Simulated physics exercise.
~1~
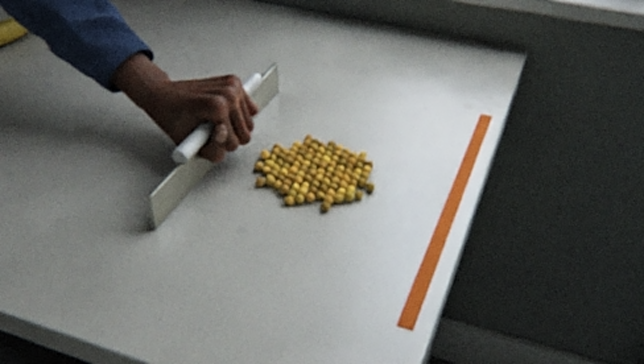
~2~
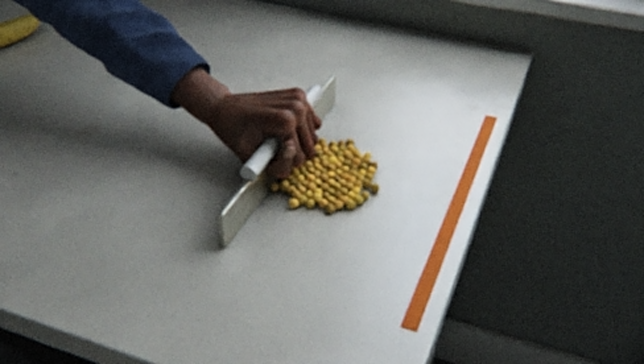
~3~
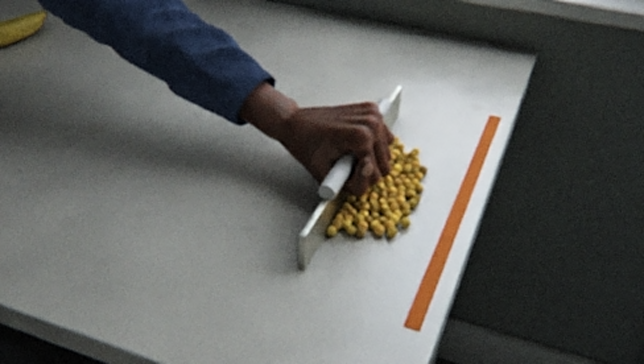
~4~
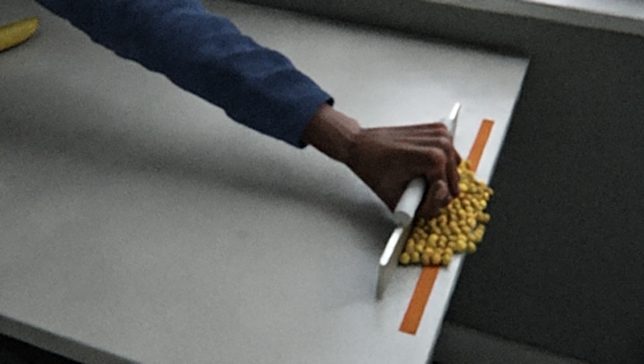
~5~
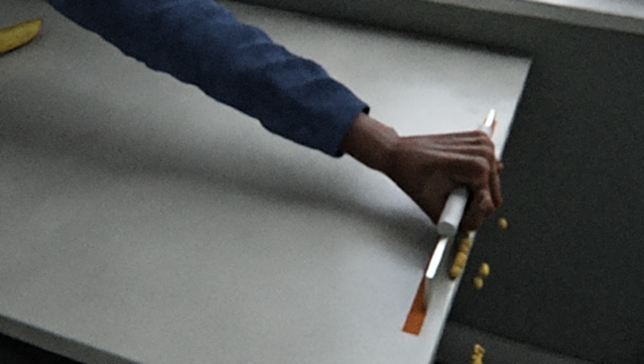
At first, a hand in a blue sleeve holds a white-handled scraper upright on a pale table, to the left of a flat heap of small yellow pieces. The hand pushes the scraper right until it meets the heap. The blade then drives the pieces along, bunching them together as they slide toward the strip of orange tape near the table's edge. The heap crosses the tape and its front reaches the edge. Finally, the scraper reaches the tape, and most of the pieces have gone over, with some still falling and a few left beside the blade.
